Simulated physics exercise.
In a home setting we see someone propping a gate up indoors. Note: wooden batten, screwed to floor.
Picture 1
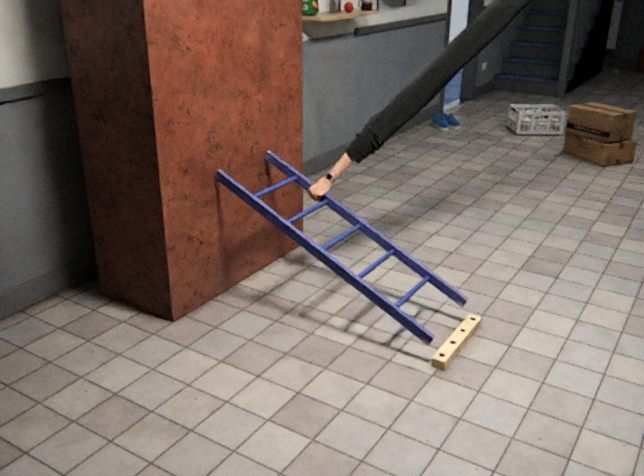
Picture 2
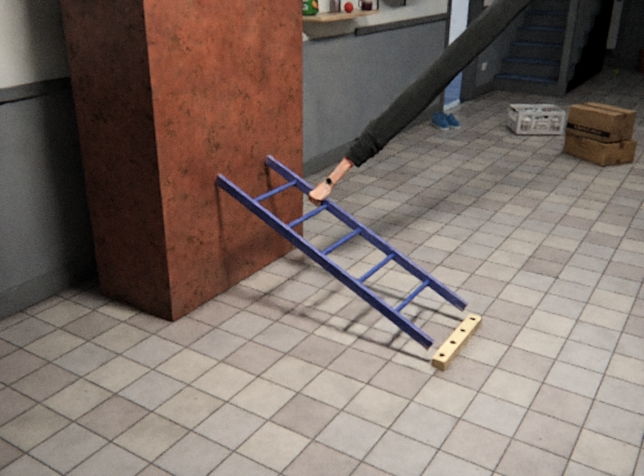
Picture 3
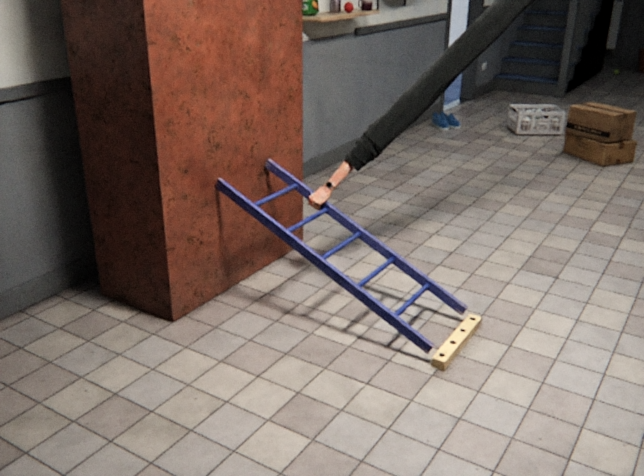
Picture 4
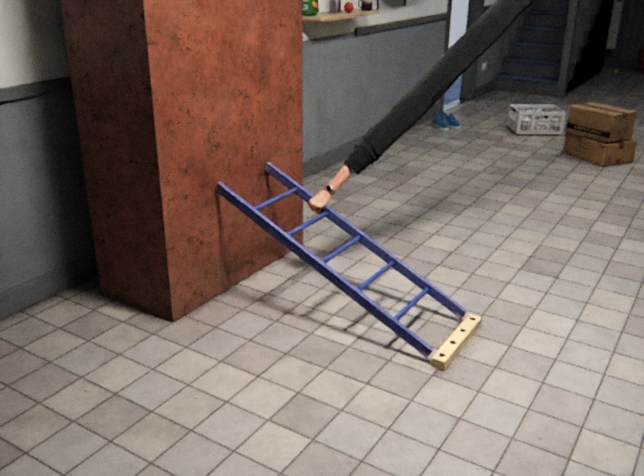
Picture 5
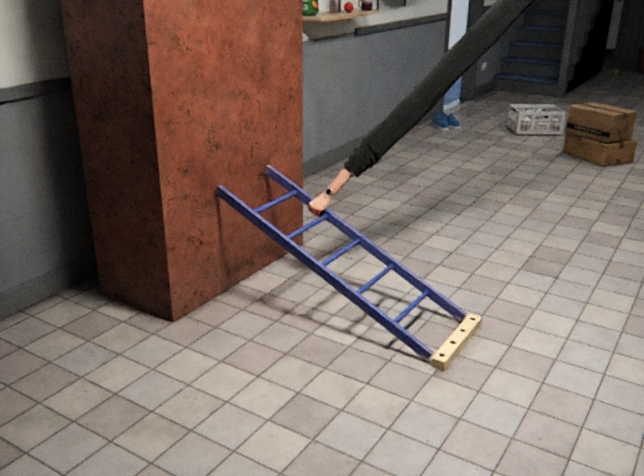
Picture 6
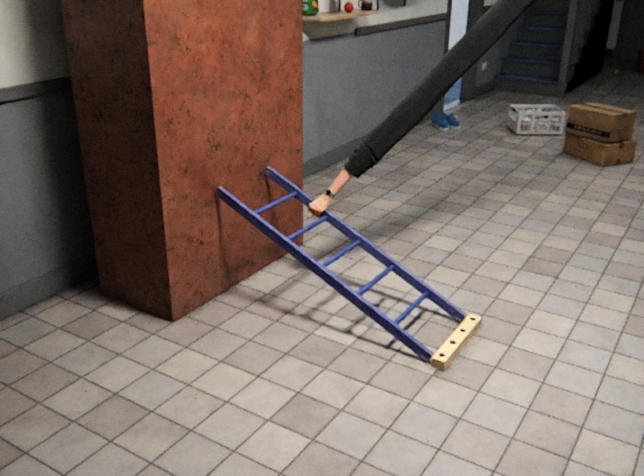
An arm in a dark sleeve reaches down from the upper right, seen from a high, fixed view of an indoor room with pale floor tiles. Its hand holds a blue, ladder-like gate sloping from a reddish-brown column on the left to a pale wooden batten, with boxes and a crate behind. The gate shifts very slightly down toward the batten, then stays still, the hand remaining on it.
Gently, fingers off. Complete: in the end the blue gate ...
In the end the blue gate is still up.
Then, 0.18 s later than the last frame, blue gate at rest near (341, 256).
When it is over, the blue gate holds its place, near (341, 256).
